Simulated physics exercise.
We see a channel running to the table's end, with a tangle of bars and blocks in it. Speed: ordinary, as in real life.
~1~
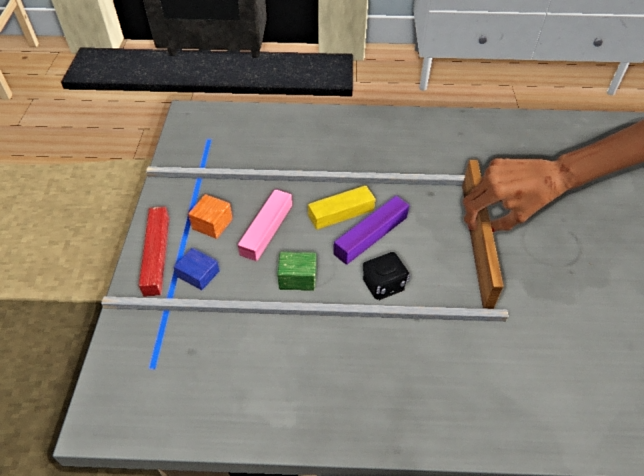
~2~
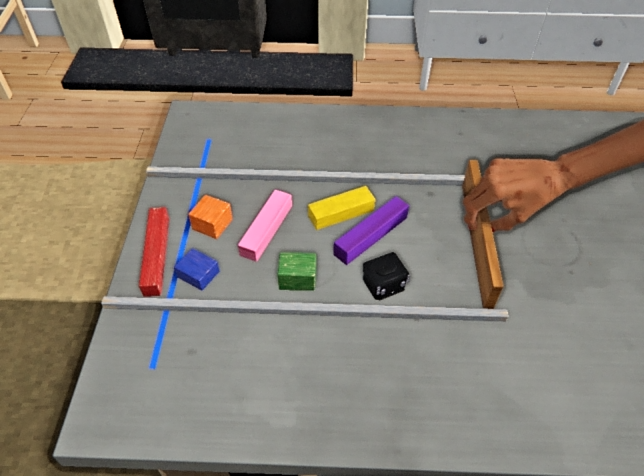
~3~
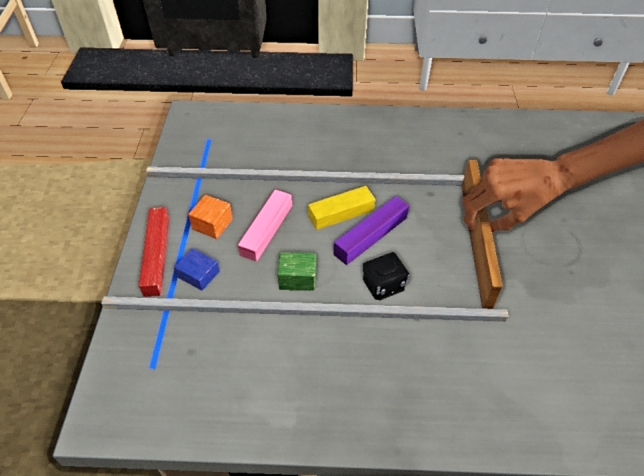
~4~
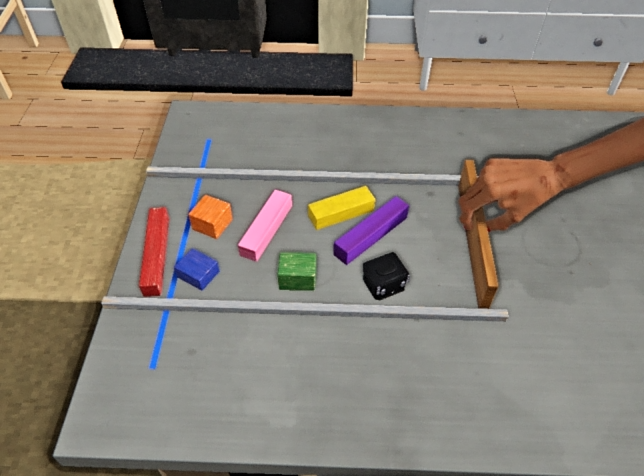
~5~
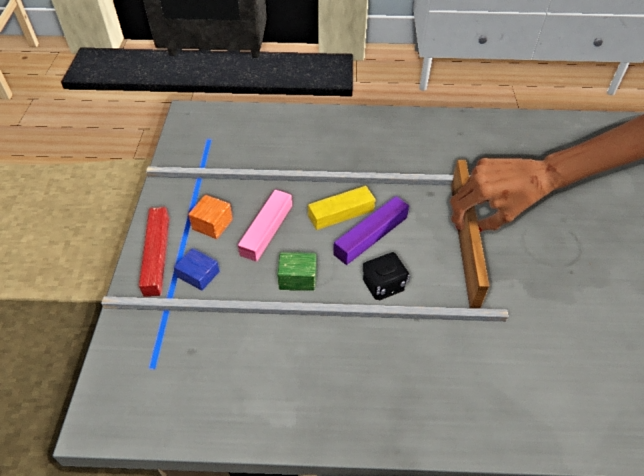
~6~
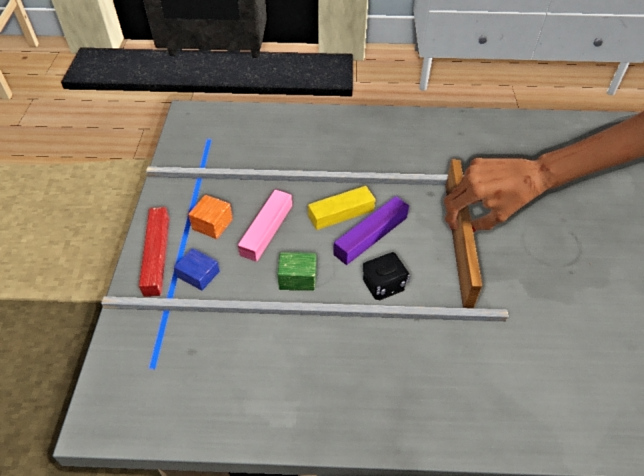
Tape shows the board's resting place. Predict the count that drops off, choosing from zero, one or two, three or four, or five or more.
The count of pieces that drop is three or four, then.
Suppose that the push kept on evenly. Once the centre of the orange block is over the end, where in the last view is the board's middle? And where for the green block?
I reckon its middle sits around (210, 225) and then around (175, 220).
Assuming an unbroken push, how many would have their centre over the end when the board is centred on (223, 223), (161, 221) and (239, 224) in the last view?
Counts per position: 1 / 5 / 0.
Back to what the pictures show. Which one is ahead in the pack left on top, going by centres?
The green block.
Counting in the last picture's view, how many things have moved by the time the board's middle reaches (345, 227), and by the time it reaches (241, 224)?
So far 4, and 8 at the second.
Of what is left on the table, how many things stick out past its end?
Looks like 1 of them.
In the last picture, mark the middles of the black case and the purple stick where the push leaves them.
Going in order: First (156, 267), then (156, 230).
A little later, none off yet; red bar at rest near (155, 250); blue block at rest near (197, 269); orange block at rest near (211, 217).
When it is over, the number that fall off is three or four; down, pink stick, orange block, blue block and red bar.
